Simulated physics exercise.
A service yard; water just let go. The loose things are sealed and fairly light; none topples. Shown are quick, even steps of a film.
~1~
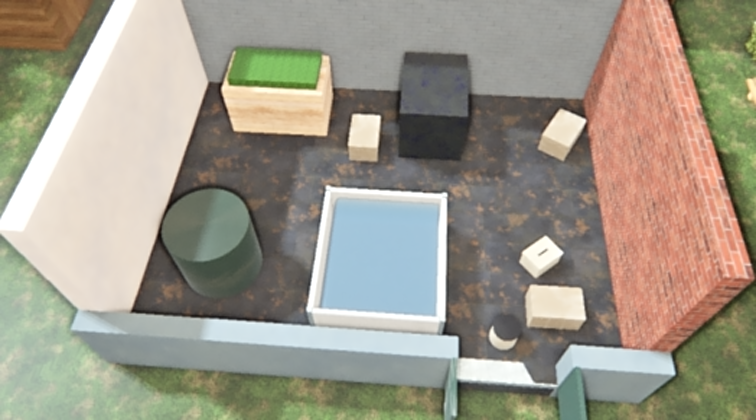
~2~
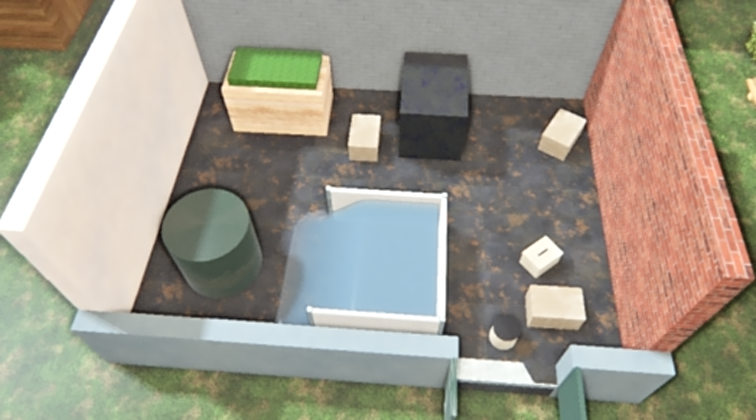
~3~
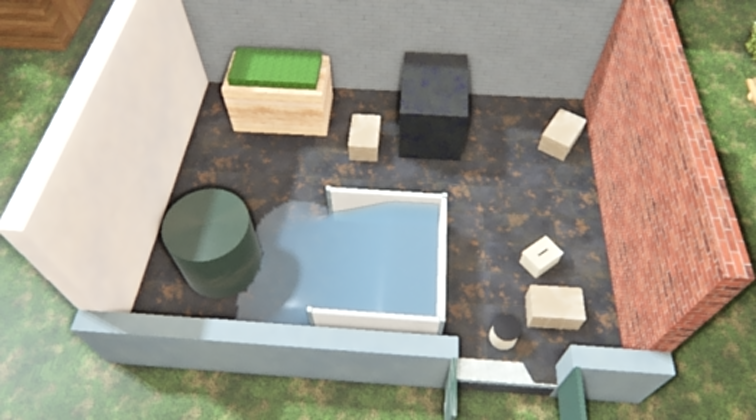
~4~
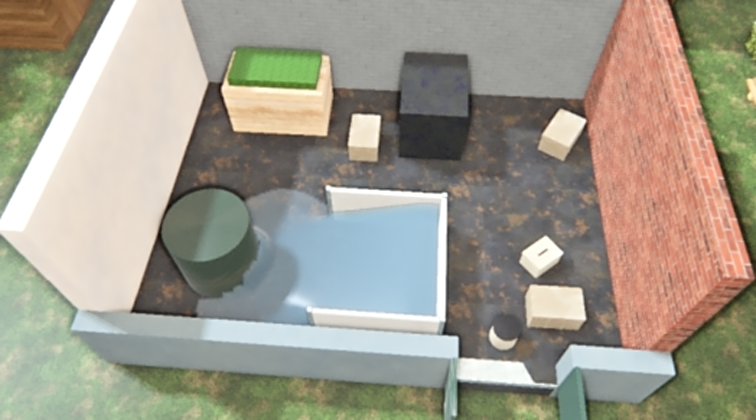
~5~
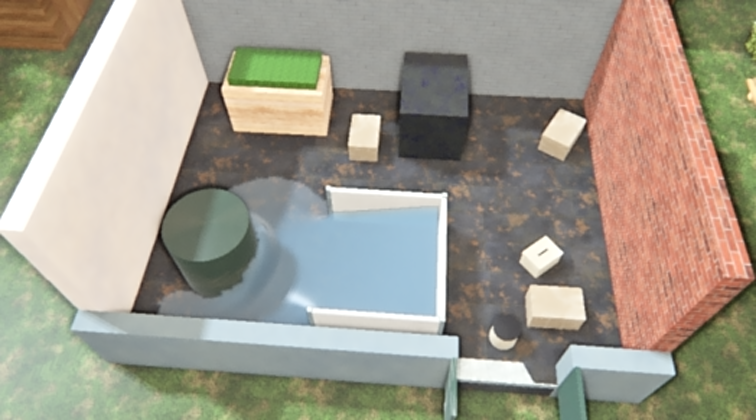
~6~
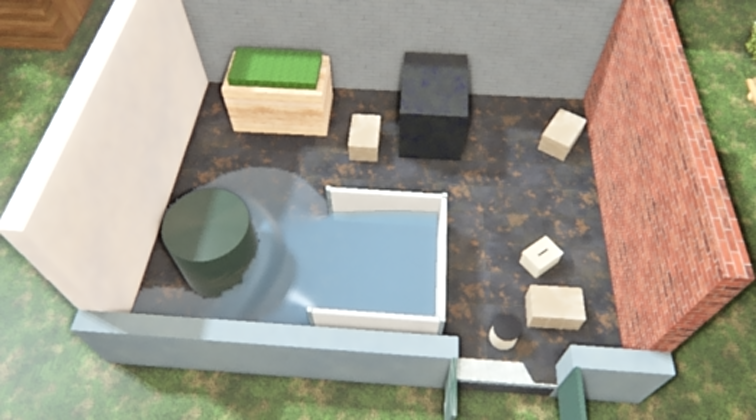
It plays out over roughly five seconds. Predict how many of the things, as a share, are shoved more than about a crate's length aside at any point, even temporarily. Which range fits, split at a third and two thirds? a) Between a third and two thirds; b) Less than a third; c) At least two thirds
b, less than a third.
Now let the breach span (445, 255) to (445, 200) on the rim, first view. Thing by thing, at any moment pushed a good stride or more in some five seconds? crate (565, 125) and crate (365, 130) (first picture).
Here's the pair: Made it that far, then came up short.
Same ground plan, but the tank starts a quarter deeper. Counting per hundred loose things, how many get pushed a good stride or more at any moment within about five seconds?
20 per cent.
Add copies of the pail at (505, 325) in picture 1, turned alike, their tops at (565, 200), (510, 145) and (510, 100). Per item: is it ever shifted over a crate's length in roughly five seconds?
The first sits tight, the second sits tight and the third sits tight.
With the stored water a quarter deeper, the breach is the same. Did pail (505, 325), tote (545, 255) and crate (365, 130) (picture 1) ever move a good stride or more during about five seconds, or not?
First: Falls short; second: Falls short; third: Goes past it.
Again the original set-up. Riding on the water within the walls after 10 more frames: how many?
That adds up to 0.
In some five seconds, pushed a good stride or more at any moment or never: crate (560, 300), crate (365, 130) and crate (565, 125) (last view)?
Object by object as listed: Kept nearby, then got well clear, then kept nearby.
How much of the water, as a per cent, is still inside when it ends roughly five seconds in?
Close to 100 percent of it stays.
A moment on, 0 of 5 are well off their spots; 0 afloat.
Next, 0 of 5 are well off their spots; 0 afloat.
Later, 0 of 5 are well off their spots; 0 afloat.
In the end, 1 of 5 are well off their spots, and 1 have been at some point; 0 afloat.
